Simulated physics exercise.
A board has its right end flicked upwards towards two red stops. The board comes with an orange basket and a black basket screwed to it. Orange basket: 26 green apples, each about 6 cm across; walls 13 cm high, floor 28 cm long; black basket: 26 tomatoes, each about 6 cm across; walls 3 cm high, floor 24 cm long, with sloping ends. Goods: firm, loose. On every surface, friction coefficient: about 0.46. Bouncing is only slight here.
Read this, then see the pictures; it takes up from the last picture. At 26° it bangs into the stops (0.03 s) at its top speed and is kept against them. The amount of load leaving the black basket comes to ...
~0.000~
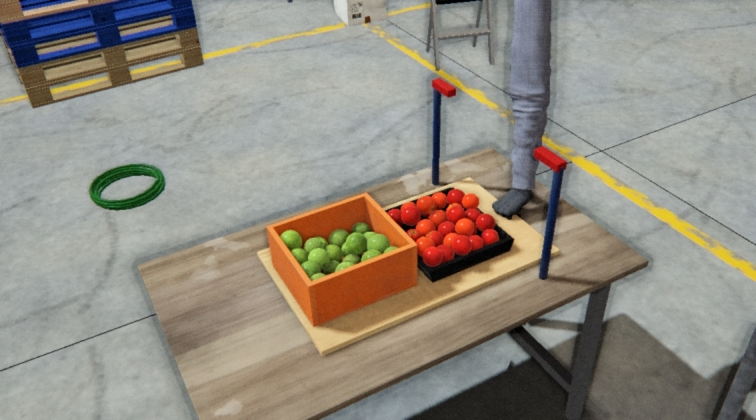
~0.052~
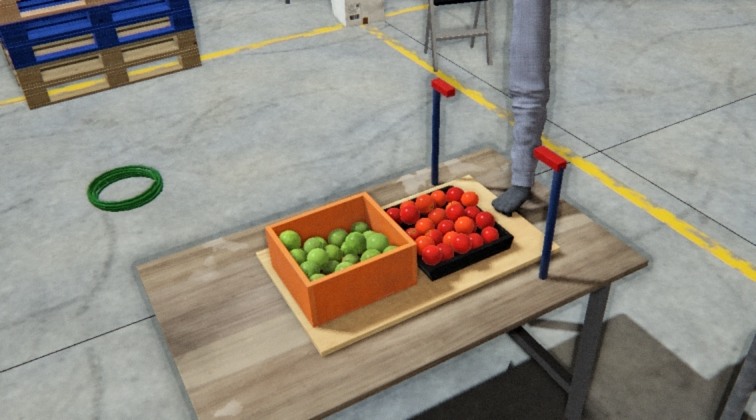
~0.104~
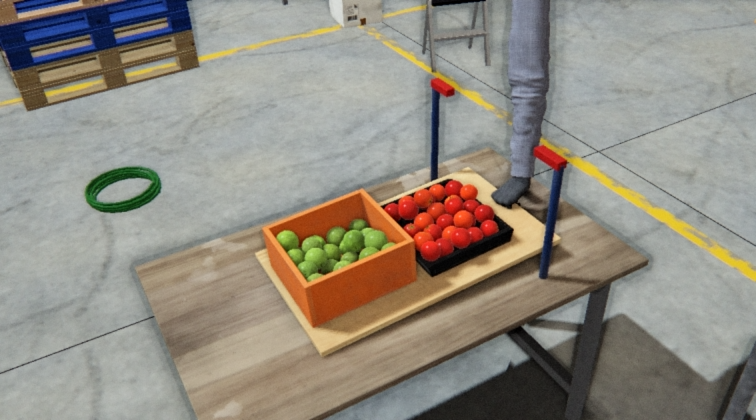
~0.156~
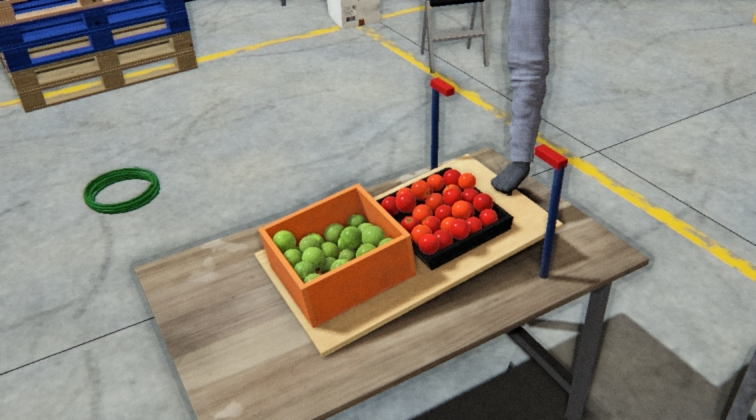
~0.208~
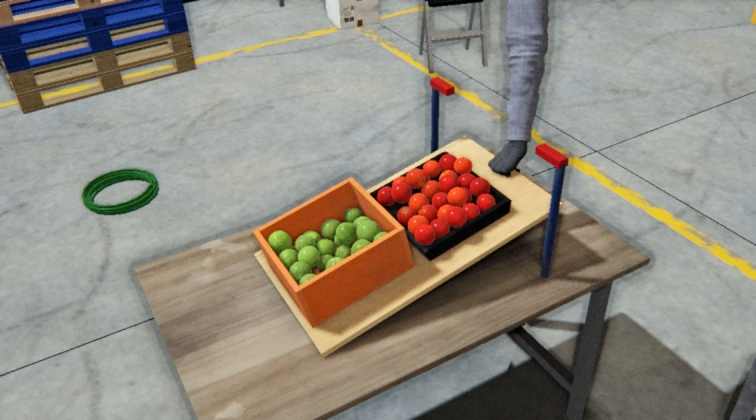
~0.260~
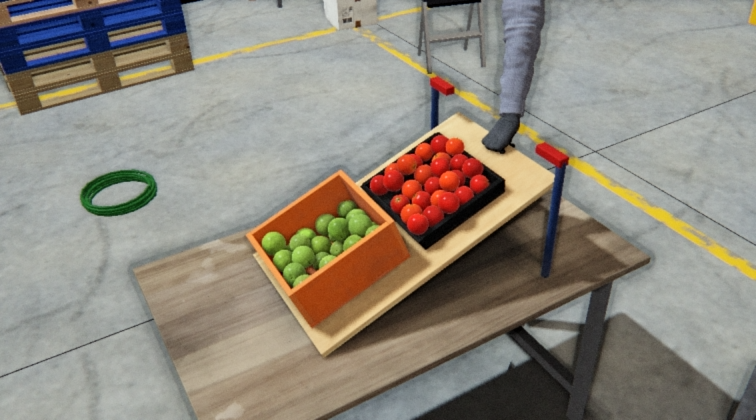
... more than one in six pieces.
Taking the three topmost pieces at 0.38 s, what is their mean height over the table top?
Their middles average near 42 cm high.
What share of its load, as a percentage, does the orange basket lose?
Orange basket, 0 in a hundred gone.
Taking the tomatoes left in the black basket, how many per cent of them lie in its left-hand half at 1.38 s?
About 100%.
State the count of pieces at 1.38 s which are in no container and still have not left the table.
Some 5 in number.
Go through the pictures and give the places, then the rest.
In the first picture (we follow the rim corner now nearest the camera), black basket at (432, 269); orange basket at (313, 283); tilt 0°; nothing out yet.
Black basket at (432, 268); orange basket at (312, 284); tilt 1°, in the second picture.
Black basket at (431, 264); orange basket at (309, 284); tilt 3°, in the third picture.
Black basket at (430, 257); orange basket at (305, 286); tilt 7°, in the fourth picture.
Black basket at (427, 248); orange basket at (300, 288); tilt 13°, in the fifth picture.
Black basket at (420, 238); orange basket at (292, 291); tilt 20°; nothing out yet, in the sixth picture.
After 0.28 s, the lift is arrested.
After 0.38 s, tilt 26°; 0 of 26 out of the orange basket and 1 of 26 out of the black basket.
After 0.52 s, tilt 26°; 0 of 26 out of the orange basket and 1 of 26 out of the black basket.
After 0.78 s, tilt 26°; 0 of 26 out of the orange basket and 10 of 26 out of the black basket.
Final count (at 1.38 s), 0 of 26 out of the orange basket and 12 of 26 out of the black basket. Asked share, 12 of 26, 46 per cent.
